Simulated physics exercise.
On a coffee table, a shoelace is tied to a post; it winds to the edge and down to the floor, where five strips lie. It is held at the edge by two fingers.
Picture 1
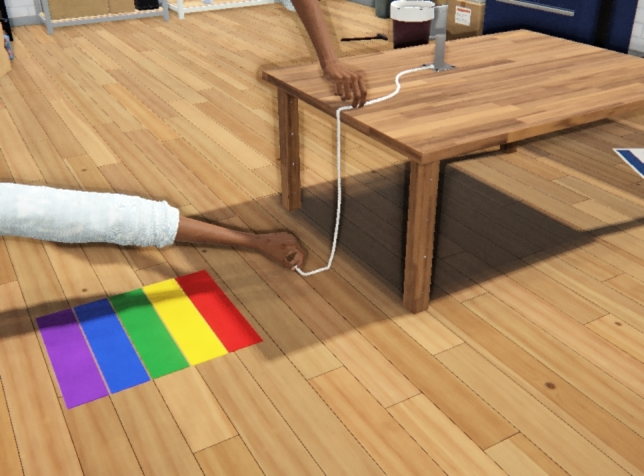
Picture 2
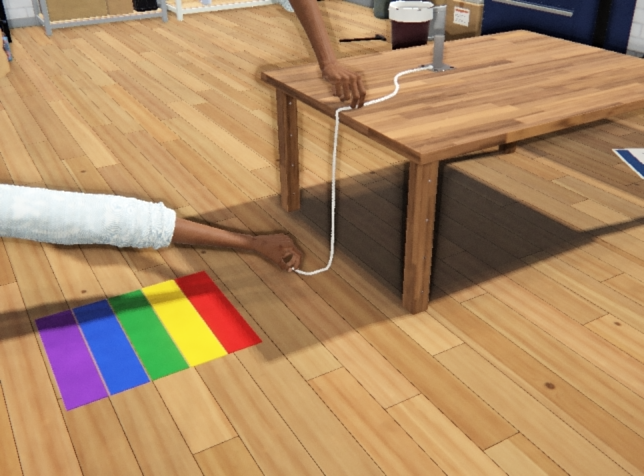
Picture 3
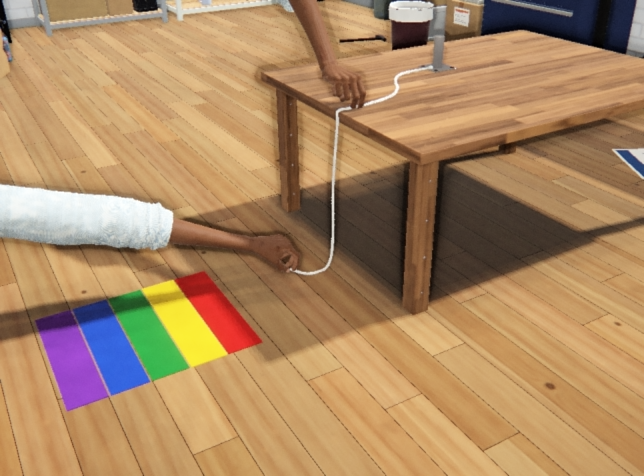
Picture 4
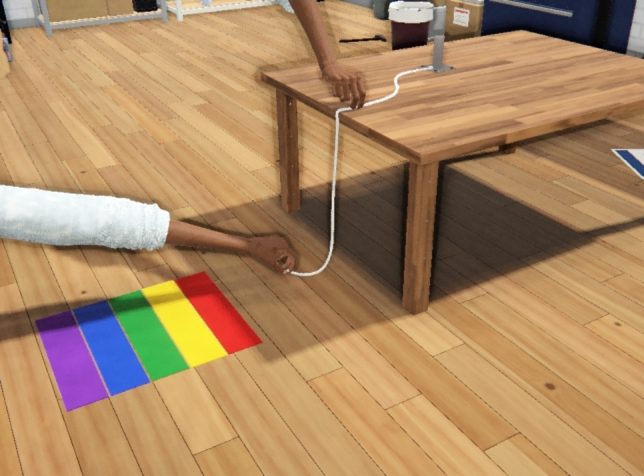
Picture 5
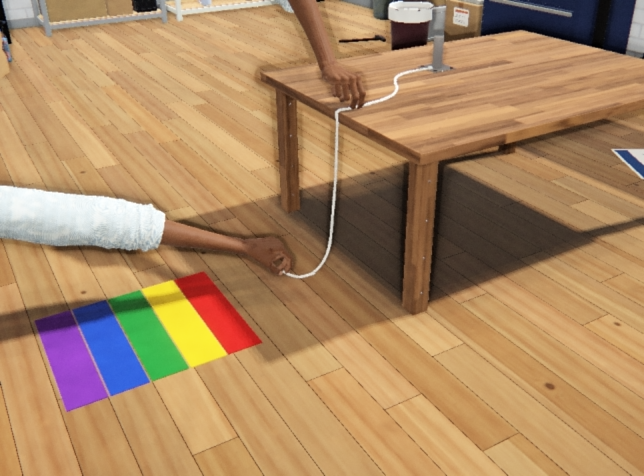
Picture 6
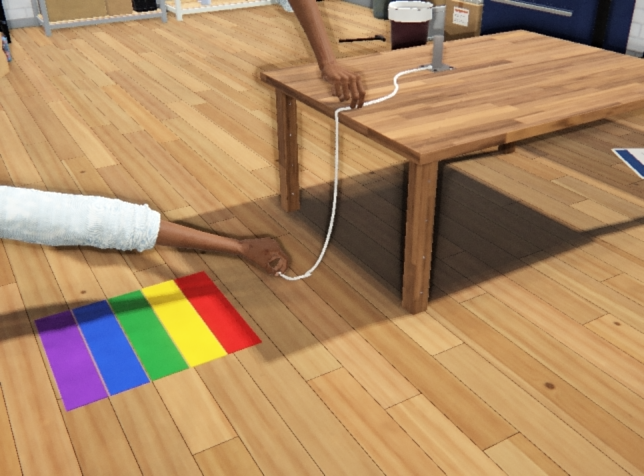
On a wooden table, one hand holds a white cord while another draws its end slightly left.
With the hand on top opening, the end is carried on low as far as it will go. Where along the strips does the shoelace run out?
Over the yellow strip.
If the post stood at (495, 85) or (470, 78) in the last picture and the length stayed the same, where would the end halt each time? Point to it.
The spots are about (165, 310) and (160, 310).
Early on, end near (231, 287); short of the strips.
Midway, end near (193, 299); over yellow.
At the end of the slack, end near (170, 306); over yellow. Over yellow.
